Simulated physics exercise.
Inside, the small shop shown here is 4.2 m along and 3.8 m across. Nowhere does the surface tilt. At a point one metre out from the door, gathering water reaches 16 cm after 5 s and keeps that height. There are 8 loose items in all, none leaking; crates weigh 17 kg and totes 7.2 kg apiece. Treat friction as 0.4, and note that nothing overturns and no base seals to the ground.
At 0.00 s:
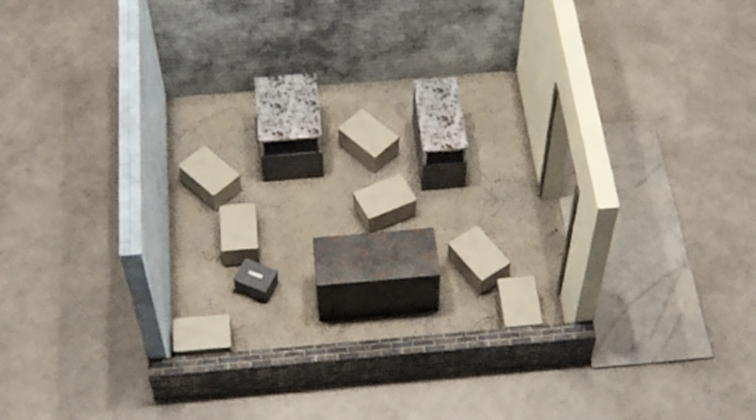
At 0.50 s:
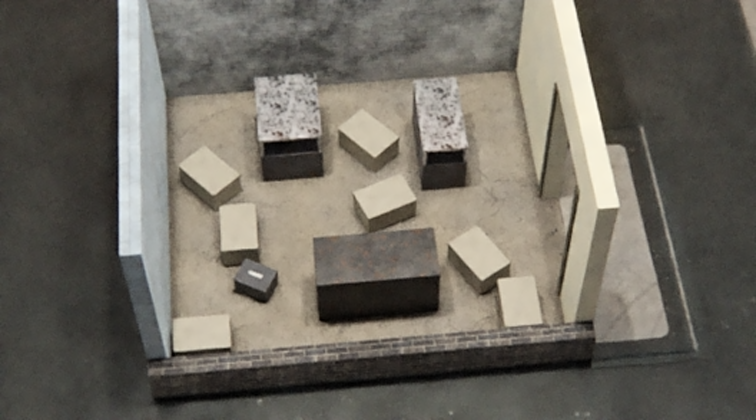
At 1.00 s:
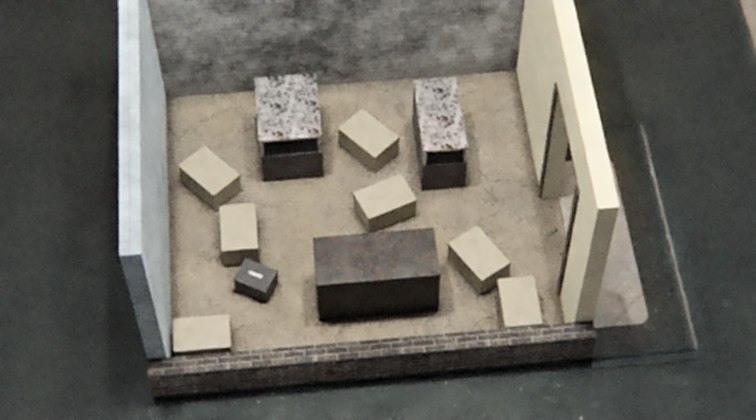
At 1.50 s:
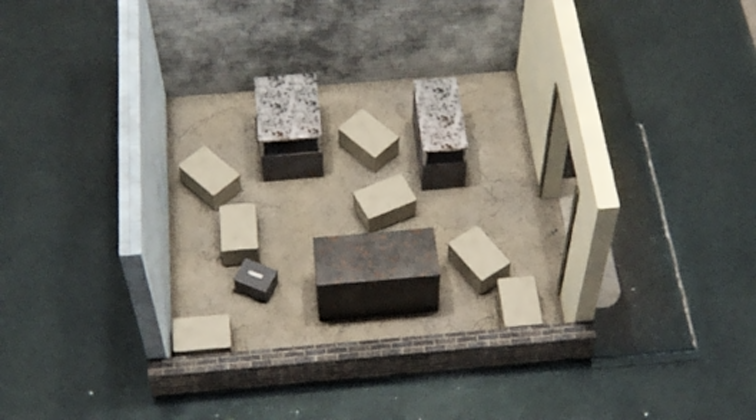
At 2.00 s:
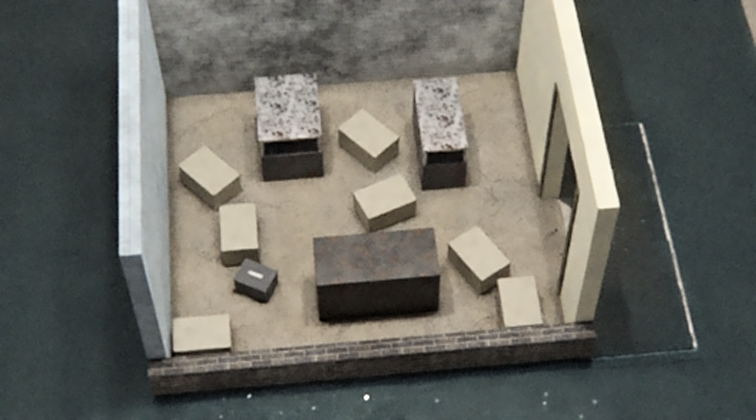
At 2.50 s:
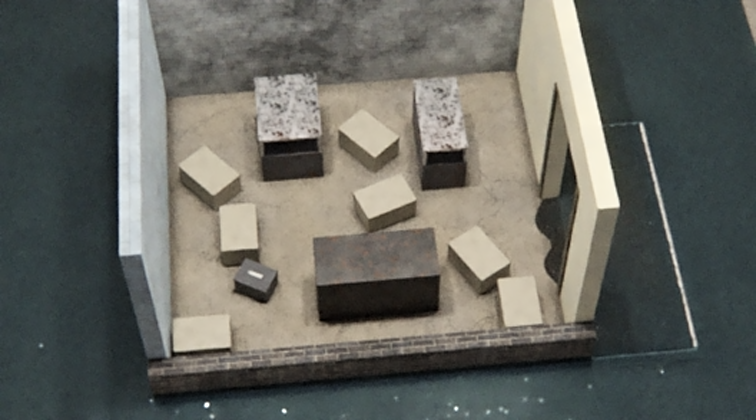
In a small open-topped shop with scattered pale boxes, dark counters and a doorway on the right, the contents stay still while dark water spreads over the ground outside, gradually covers the slab by the door and reaches the doorway.
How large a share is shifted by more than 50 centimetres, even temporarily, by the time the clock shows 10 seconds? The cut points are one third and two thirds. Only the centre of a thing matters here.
It will work out to fewer than one in three.
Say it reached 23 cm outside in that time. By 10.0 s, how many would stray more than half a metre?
So the tally would be 5.
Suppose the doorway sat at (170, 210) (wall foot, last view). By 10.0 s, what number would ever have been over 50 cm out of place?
Result: 3 of them.
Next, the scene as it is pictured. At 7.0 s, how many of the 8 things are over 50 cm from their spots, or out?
I count 0 of them.
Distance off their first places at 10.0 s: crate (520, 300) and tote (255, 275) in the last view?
In that order: 20 cm, 40 cm.
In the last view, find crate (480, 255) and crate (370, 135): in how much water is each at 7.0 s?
Close to 4 and 3 centimetres.
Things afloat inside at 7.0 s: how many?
1.
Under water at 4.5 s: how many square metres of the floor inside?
Some 2.0 m2 of it.
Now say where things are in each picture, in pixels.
In the first frame, a crate at (479, 253) rests on the ground; a tote at (255, 275), on the bottom; 0.0 m2 under water; 0 of 8 have shifted.
In the second frame, a crate at (479, 253) rests on the ground; a tote at (255, 275), on the bottom; water covers 0.0 m2; 0 of 8 have shifted.
In the third frame, a crate at (479, 253), on the bottom; a tote at (255, 275) rests on the ground; 0.0 m2 under water; 0 of 8 have shifted.
In the fourth frame, a crate at (479, 253) rests on the ground; a tote at (255, 275) rests on the ground; water covers 0.0 m2; 0 of 8 have shifted.
In the fifth frame, a crate at (479, 253), on the bottom; a tote at (255, 275), on the bottom; 0.0 m2 under water; 0 of 8 have shifted.
In the sixth frame, a crate at (479, 253), on the bottom; a tote at (255, 275), on the bottom; 0.0 m2 under water; 0 of 8 have shifted.
After 3.5 s 0 of 8 are over 50 cm from their spots; 0 afloat.
After 4.5 s 0 of 8 are over 50 cm from their spots; 0 afloat.
After 7.0 s 0 of 8 are over 50 cm from their spots; 1 afloat.
After 10.0 s 1 of 8 are over 50 cm from their spots, and 1 have been at some point; 3 afloat.
